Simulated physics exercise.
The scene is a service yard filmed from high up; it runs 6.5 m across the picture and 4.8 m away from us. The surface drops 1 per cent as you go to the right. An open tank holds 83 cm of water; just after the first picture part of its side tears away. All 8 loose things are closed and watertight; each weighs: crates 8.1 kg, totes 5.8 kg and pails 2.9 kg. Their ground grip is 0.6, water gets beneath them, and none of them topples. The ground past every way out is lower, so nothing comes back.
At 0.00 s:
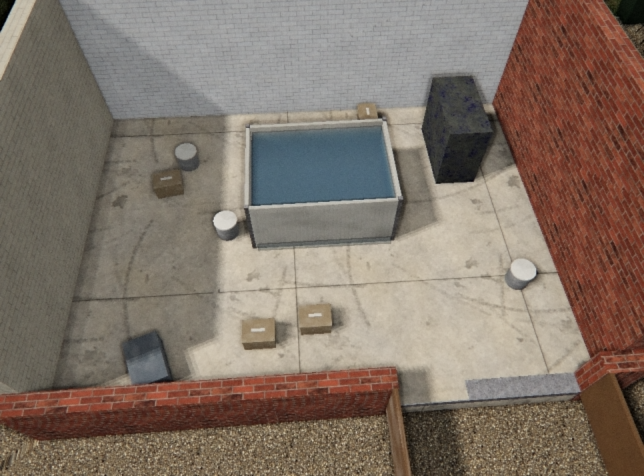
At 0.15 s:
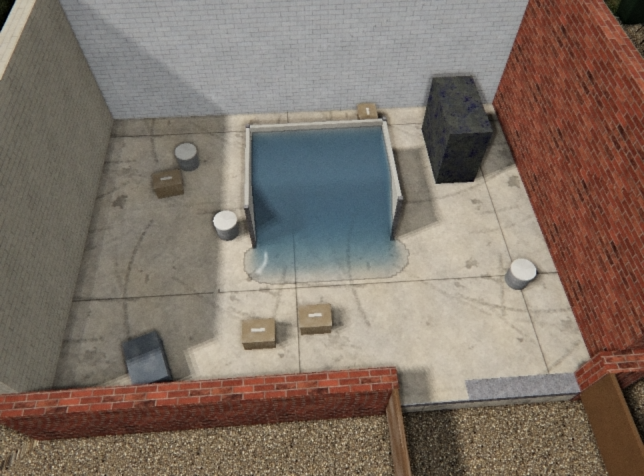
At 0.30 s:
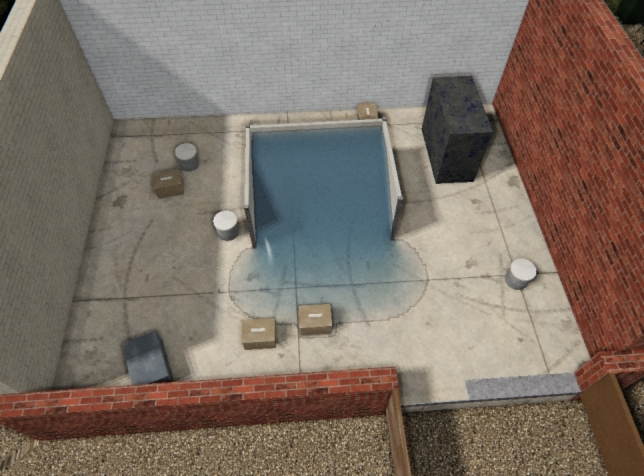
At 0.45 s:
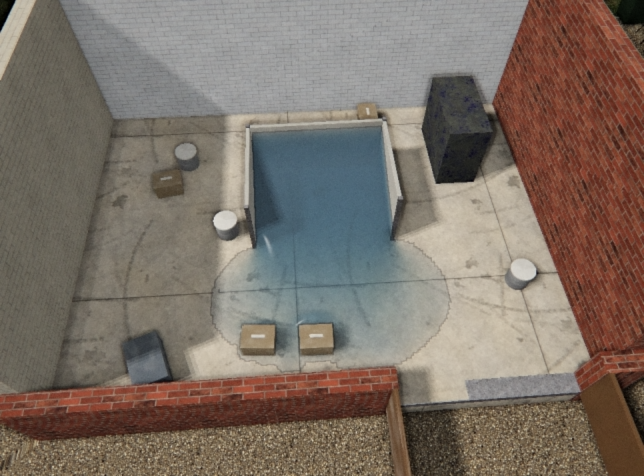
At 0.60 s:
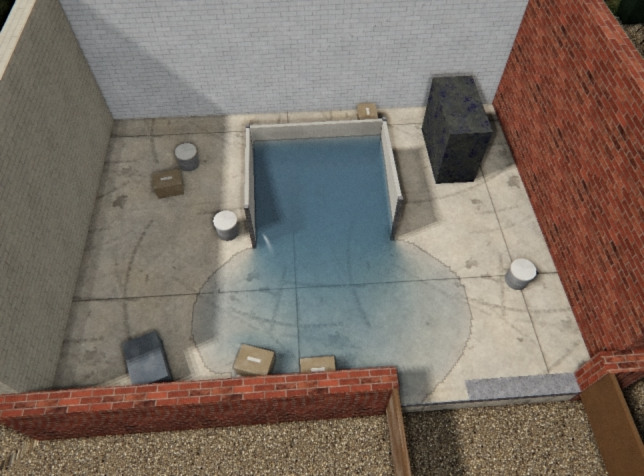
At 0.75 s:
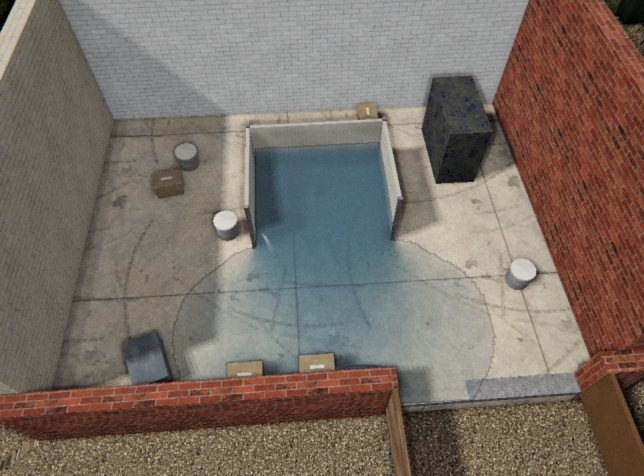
Water poured out of the open tank when its near side gave way, spreading in a widening pool across the concrete yard, then pushed two brown boxes a short way toward the low brick wall.
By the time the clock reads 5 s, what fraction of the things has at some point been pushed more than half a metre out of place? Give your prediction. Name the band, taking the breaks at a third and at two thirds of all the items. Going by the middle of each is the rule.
The answer is the top band, two thirds or more.
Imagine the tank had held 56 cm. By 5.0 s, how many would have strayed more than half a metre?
Count: 4.
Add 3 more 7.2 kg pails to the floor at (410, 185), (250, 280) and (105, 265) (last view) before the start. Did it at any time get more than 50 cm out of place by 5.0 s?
Order as listed: Inside half a metre / beyond half a metre / beyond half a metre.
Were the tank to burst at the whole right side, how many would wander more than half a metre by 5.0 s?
You'd get 3 in that case.
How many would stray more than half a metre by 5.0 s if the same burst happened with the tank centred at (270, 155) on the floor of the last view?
Then the count would be 7.
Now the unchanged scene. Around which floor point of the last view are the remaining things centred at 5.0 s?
Mean position approx. (255, 180).
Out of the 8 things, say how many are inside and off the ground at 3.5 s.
Of them, 3.
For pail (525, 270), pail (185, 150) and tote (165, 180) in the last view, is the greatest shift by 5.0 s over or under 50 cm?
Taking them in turn, the answers are greater, greater and greater.
After 1.1 s 2 of 8 are over 50 cm from their spots; 2 afloat.
After 2.2 s 3 of 8 are over 50 cm from their spots; 2 afloat.
After 3.5 s 3 of 8 are over 50 cm from their spots; 3 afloat.
After 5.0 s 6 of 8 are over 50 cm from their spots, and 6 have been at some point; 4 afloat.
